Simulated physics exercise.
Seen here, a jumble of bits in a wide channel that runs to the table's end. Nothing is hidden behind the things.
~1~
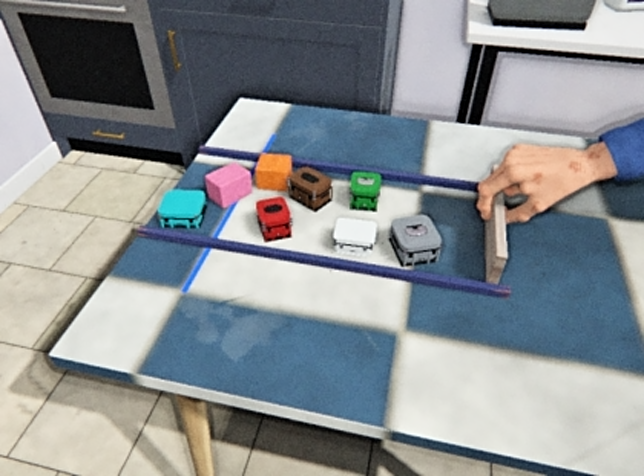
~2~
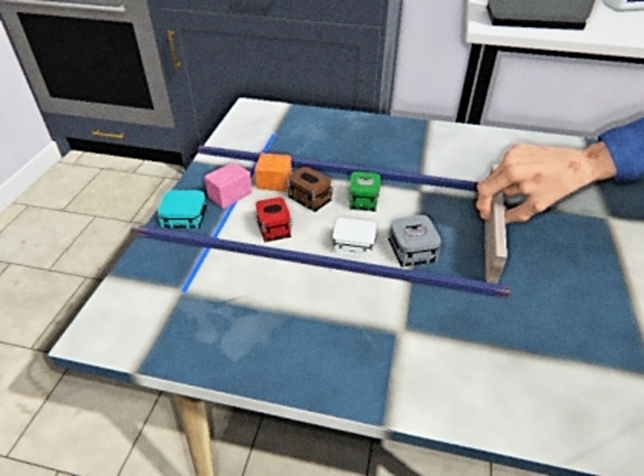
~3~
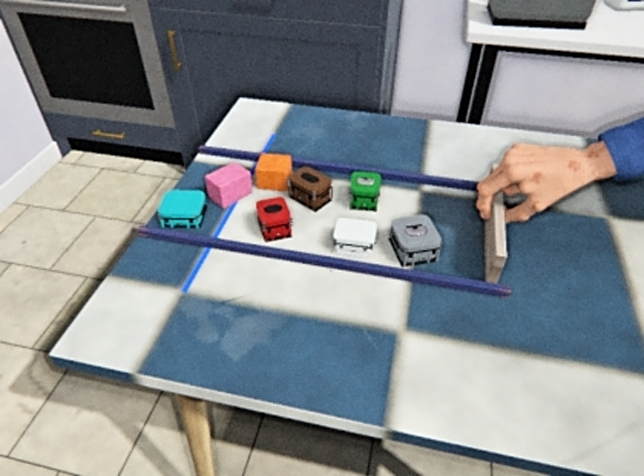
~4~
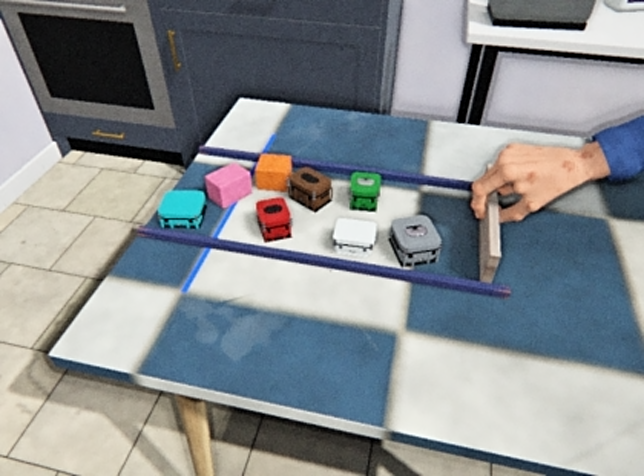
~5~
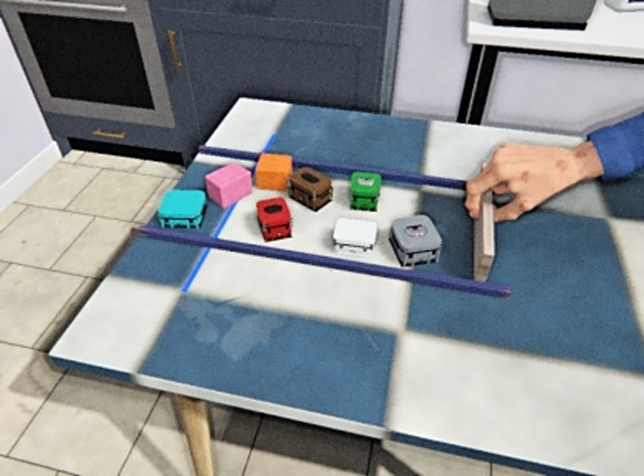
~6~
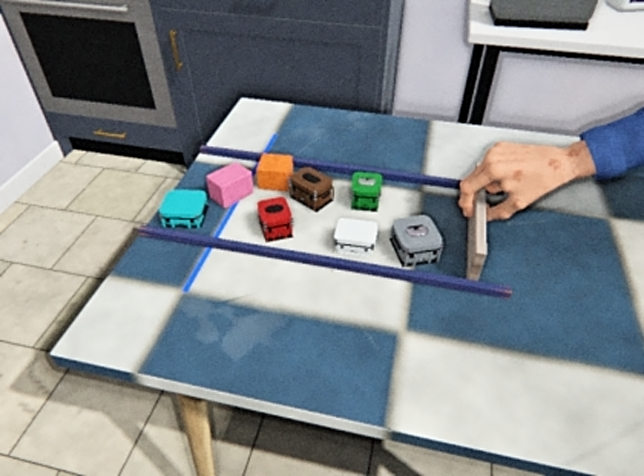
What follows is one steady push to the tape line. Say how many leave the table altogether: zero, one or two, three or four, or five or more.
Outcome: The number that fall off is three or four.
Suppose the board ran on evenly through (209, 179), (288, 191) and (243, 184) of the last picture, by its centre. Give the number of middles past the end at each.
In that order 6, 0 and 3.
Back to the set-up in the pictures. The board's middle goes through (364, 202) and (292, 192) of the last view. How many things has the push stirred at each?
At the one place 4, at the other 8.
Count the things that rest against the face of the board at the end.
It touches 2.
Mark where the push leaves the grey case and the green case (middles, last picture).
The grey case at (211, 204), the green case at (234, 172).
Soon after, none off yet; turquoise case at rest near (185, 209); pink block at rest near (231, 185); orange block at rest near (275, 172).
After that, none off yet; turquoise case at rest near (185, 209); pink block at rest near (231, 185); orange block displaced a little near (266, 170).
And then, none off yet; turquoise case displaced about its own width near (149, 202); pink block displaced about its own width near (195, 179); orange block displaced about its own width near (240, 164).
In the end, the number that fall off is three or four; gone, red case, pink block and turquoise case.
